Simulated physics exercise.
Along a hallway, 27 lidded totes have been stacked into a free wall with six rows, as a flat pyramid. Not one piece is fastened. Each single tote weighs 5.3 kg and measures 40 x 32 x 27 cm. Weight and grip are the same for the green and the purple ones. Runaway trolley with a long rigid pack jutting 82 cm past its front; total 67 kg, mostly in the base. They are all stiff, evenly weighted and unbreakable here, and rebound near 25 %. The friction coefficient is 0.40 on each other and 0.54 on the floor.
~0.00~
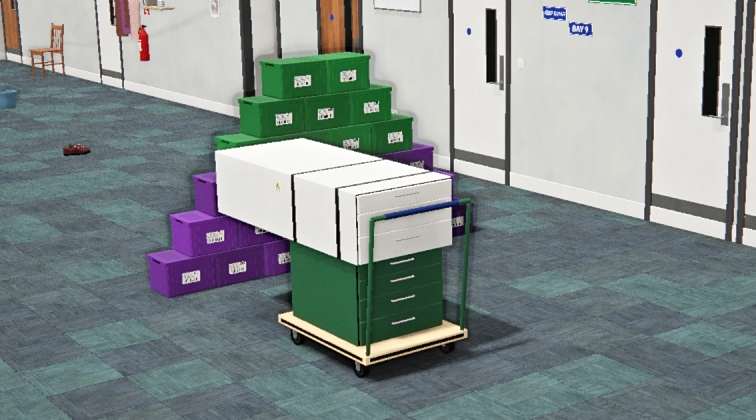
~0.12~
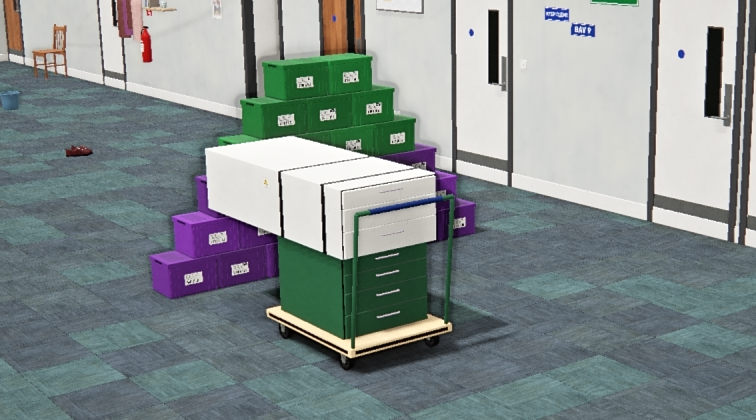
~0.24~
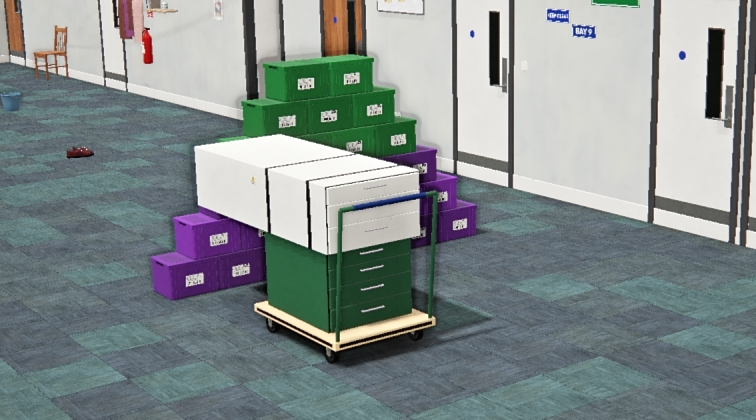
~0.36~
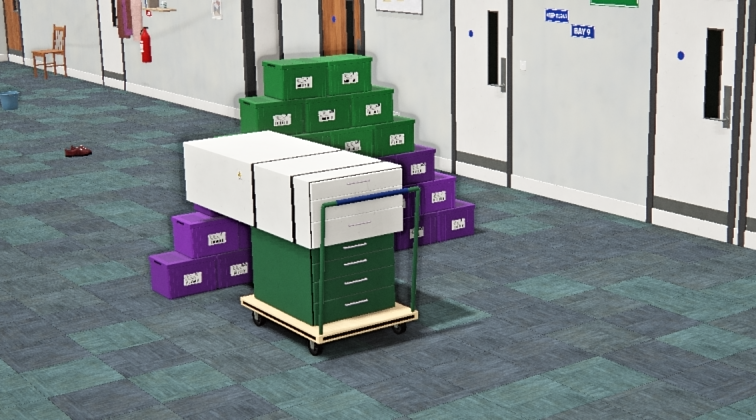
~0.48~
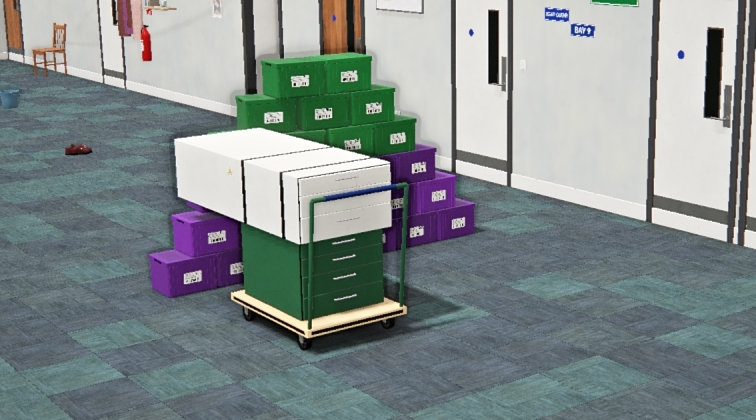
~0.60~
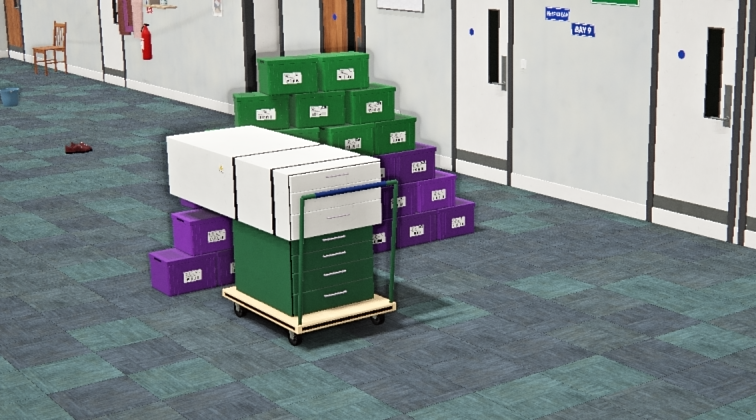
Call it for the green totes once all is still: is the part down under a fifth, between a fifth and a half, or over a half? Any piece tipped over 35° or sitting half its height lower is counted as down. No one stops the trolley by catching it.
Down part: Over a half.
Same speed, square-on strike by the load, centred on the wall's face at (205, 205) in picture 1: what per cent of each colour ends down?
That hit would leave purple at 20 and green at 70 per cent down.
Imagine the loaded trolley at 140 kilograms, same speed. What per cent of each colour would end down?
Colour by colour that makes purple 20, green 70 percent.
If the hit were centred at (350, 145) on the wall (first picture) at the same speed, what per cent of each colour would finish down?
Then purple ends 10 per cent down and green 90 per cent.
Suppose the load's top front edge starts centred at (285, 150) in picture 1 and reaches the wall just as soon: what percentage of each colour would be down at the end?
Result - purple: 20%; green: 70%.
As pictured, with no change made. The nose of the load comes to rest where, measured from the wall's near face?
It sits some 85 cm past it.
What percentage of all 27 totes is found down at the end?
30%.
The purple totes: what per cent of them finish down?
For purple, 10 per cent end down.
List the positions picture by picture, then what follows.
In the first frame (places mark the middle of the side facing us), load (220, 171) 47 cm short of the wall; top green tote (350, 75); top purple tote (415, 166); nothing disturbed.
Load (210, 168) 29 cm short of the wall; top green tote (352, 76), in the second frame.
Load (199, 166) 11 cm short of the wall; top green tote (353, 77), in the third frame.
Load (188, 161) 51 mm into the wall's line; top green tote (352, 77); 4 disturbed, none down, in the fourth frame.
Load (179, 158) 16 cm into the wall's line; top green tote (351, 75); 7 disturbed, none down, in the fifth frame.
Load (171, 155) 25 cm into the wall's line; top green tote (347, 73) shifted 29 mm; top purple tote (417, 166); 9 disturbed, none down, in the sixth frame.
After 1.12 s, load 54 cm past the wall's line, still rolling; 2 of the 9 green totes down (3 of 27 in all colours); top green tote leaning 30°.
After 1.70 s, load 79 cm past the wall's line, still rolling; 6 of the 9 green totes down (8 of 27 in all colours); top green tote leaning 40°, 94 cm lower.
At rest (3.8 s), load 85 cm past the wall's line, stopped; 6 of the 9 green totes down (8 of 27 in all colours); top green tote 1.35 m lower; top purple tote unmoved. That is 67 per cent. As the last picture would show them, middles, top green tote near (378, 180), top purple tote near (406, 163).
